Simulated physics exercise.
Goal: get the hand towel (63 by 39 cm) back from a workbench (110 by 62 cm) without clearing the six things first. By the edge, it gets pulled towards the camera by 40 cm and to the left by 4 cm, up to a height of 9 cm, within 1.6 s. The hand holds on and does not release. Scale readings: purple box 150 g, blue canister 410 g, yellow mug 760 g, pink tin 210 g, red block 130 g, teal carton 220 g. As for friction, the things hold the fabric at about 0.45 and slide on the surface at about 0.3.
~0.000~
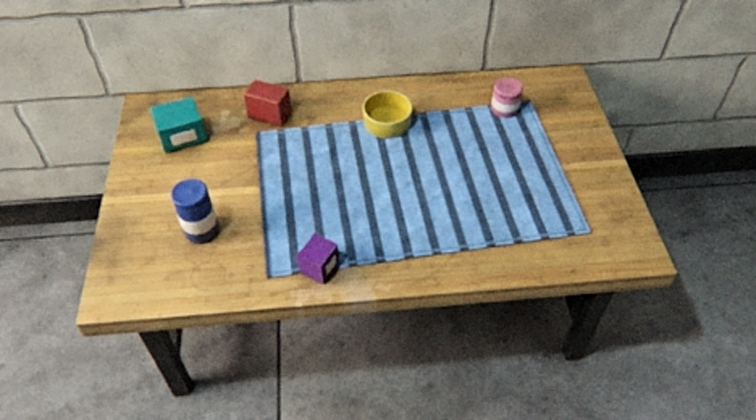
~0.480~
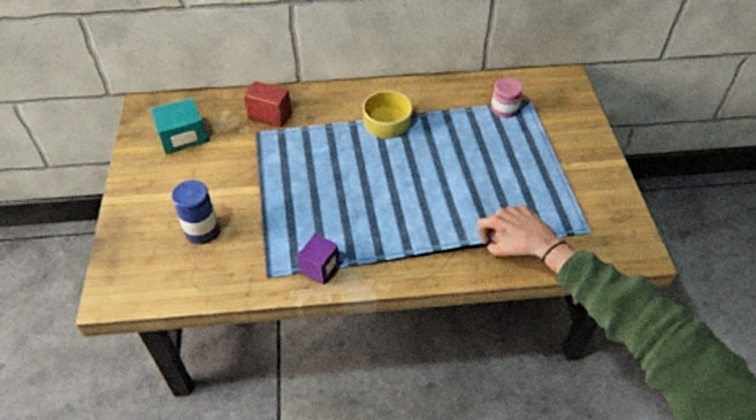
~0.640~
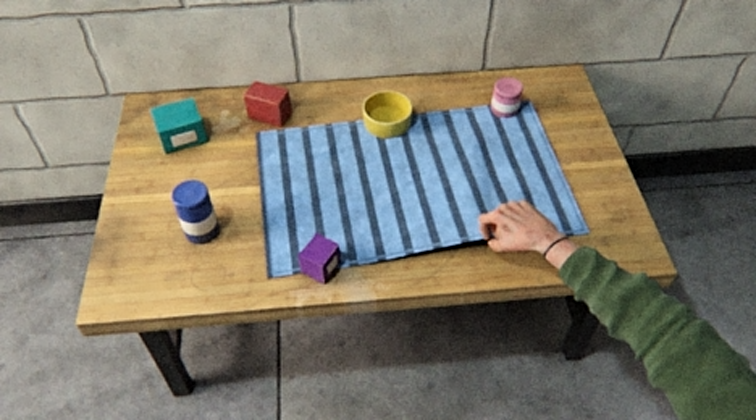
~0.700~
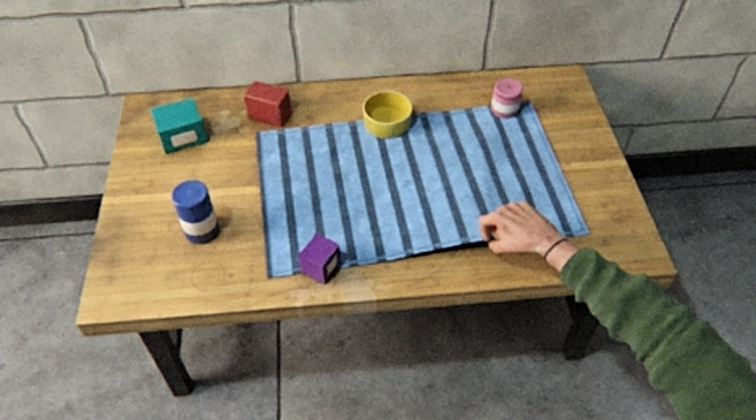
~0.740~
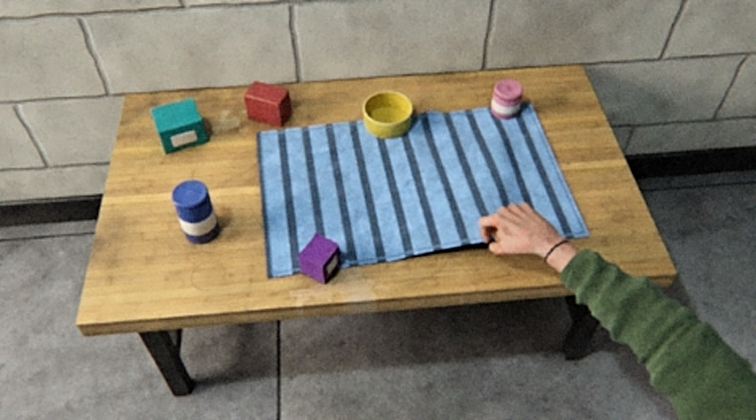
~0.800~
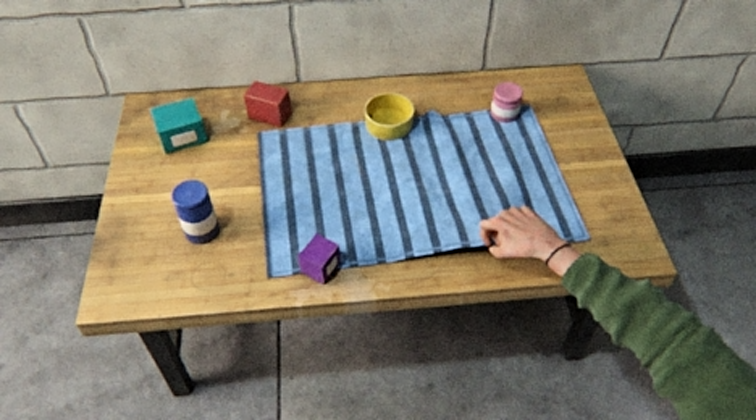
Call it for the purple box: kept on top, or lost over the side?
Lost over the side.
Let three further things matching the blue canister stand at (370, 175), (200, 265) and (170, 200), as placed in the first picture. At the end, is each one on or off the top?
In order: Comes off; holds on; holds on.
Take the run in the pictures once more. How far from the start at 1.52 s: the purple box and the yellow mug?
Shift - purple box 8 cm, yellow mug 25 cm.
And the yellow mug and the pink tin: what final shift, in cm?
I'd put the yellow mug near 45 centimetres and the pink tin near 45 centimetres.
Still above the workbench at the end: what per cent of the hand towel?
I'd say close to 20 per cent of it.
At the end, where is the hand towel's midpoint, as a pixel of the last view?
Roughly at (454, 343) in the last picture.
After 1.2 s, 95 % of the hand towel is still over the top; purple box 2 cm off its start, pink tin 11 cm off its start, yellow mug 11 cm off its start.
After 1.5 s, 70 % of the hand towel is still over the top; purple box 9 cm off its start, pink tin 25 cm off its start, yellow mug 24 cm off its start.
After 1.9 s, 35 % of the hand towel is still over the top; purple box over the edge, pink tin 37 cm off its start at (529, 216), yellow mug 37 cm off its start at (436, 236).
After 2.2 s, 20 % of the hand towel is still over the top; purple box over the edge, yellow mug 43 cm off its start, pink tin 43 cm off its start.
After 3.8 s, 20 % of the hand towel is still over the top; purple box over the edge, yellow mug 43 cm off its start at (439, 263), pink tin 43 cm off its start at (534, 240).
